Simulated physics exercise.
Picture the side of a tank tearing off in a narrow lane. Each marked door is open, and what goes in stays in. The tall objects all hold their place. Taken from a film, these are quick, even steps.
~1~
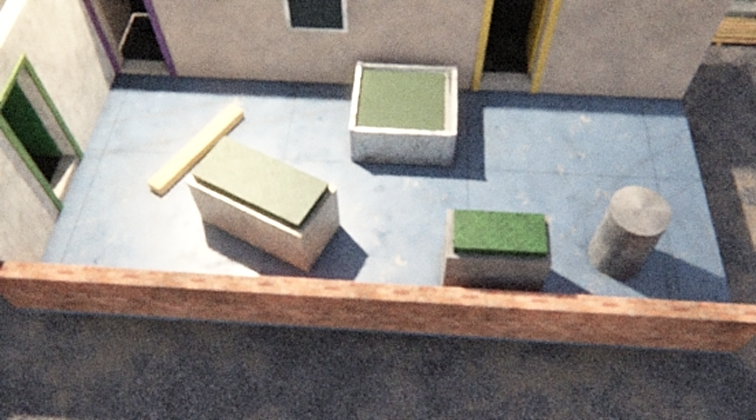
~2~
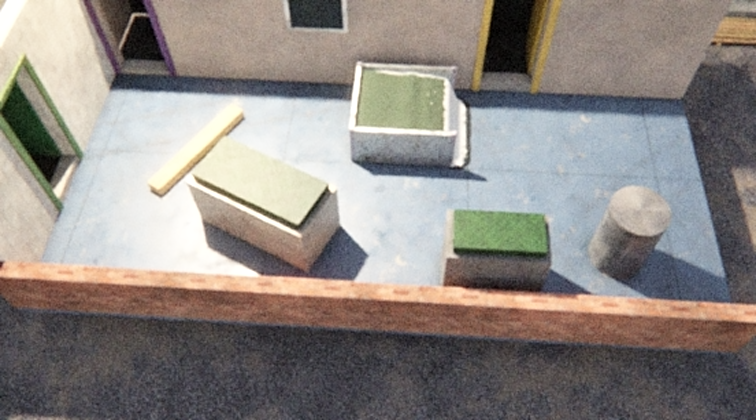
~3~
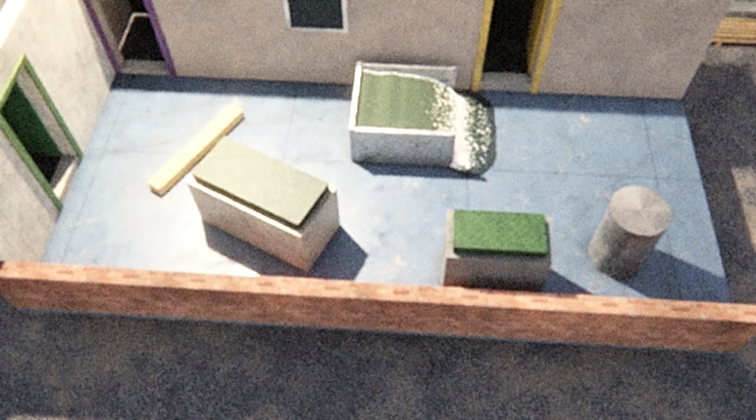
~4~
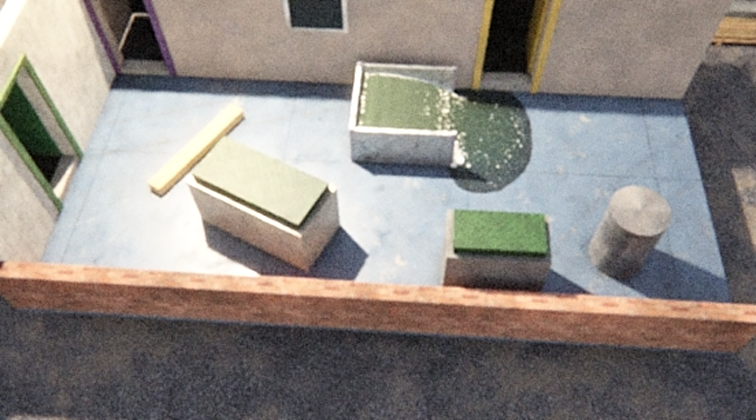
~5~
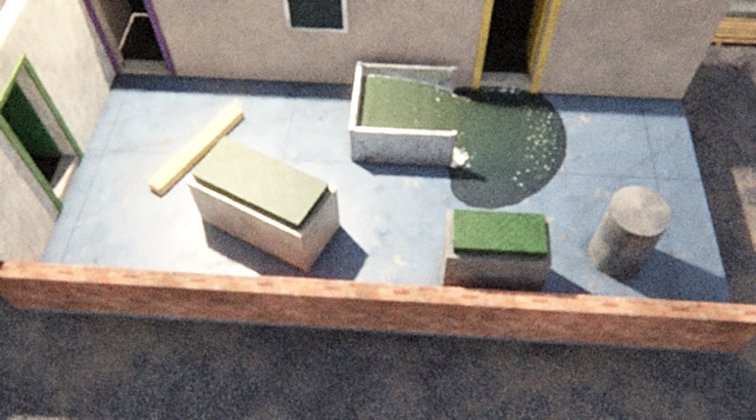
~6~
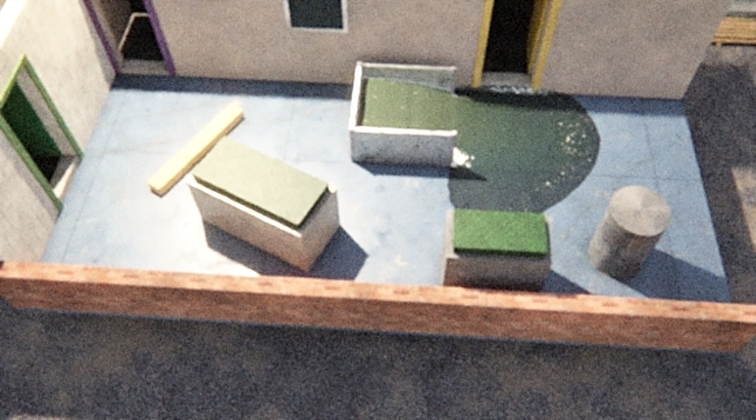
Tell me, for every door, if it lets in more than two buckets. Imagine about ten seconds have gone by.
In the end the yellow door will receive two buckets or fewer; the purple door will receive two buckets or fewer; the green door will receive two buckets or fewer.
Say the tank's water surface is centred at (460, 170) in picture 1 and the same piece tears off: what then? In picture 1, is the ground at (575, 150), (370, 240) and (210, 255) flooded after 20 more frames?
Result: Inundated; spared; spared.
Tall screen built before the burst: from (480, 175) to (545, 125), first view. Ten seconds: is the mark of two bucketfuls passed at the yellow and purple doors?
Yellow door: Over the threshold. Purple door: Within bounds.
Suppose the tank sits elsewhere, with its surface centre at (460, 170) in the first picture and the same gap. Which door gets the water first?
The door meant here is the yellow door.
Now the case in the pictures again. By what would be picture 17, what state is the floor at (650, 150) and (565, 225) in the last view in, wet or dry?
The first spot inundated, the second inundated.
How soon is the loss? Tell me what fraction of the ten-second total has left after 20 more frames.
My figure: 60 percent.
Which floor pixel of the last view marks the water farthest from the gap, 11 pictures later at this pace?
I'd go with roughly (703, 271).
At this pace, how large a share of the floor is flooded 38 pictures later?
It comes to 35 per cent.
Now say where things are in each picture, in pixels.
Still water in the open tank at (405, 101), in the first picture.
The front is at (460, 164), out from the gap at (450, 123), in the second picture.
Water pours out at (450, 124) and has run to (479, 171), in the third picture.
Water pours out at (450, 125) and has run to (516, 173), in the fourth picture.
Water pours out at (450, 125) and has run to (562, 144), in the fifth picture.
Water pours out at (450, 125) and has run to (595, 145), in the sixth picture.
A moment on, water covers 30 % of the floor; the yellow door wet at the sill, nothing in, the purple door not reached, the green door not reached.
Next, water covers 30 % of the floor; the yellow door wet at the sill, nothing in, the purple door not reached, the green door not reached.
Then, water covers 35 % of the floor; the yellow door wet at the sill, nothing in, the purple door not reached, the green door not reached.
Later, water covers 35 % of the floor; the yellow door wet at the sill, nothing in, the purple door not reached, the green door not reached.
In the end, water covers 30 % of the floor; the yellow door wet at the sill, nothing in, the purple door not reached, the green door not reached.
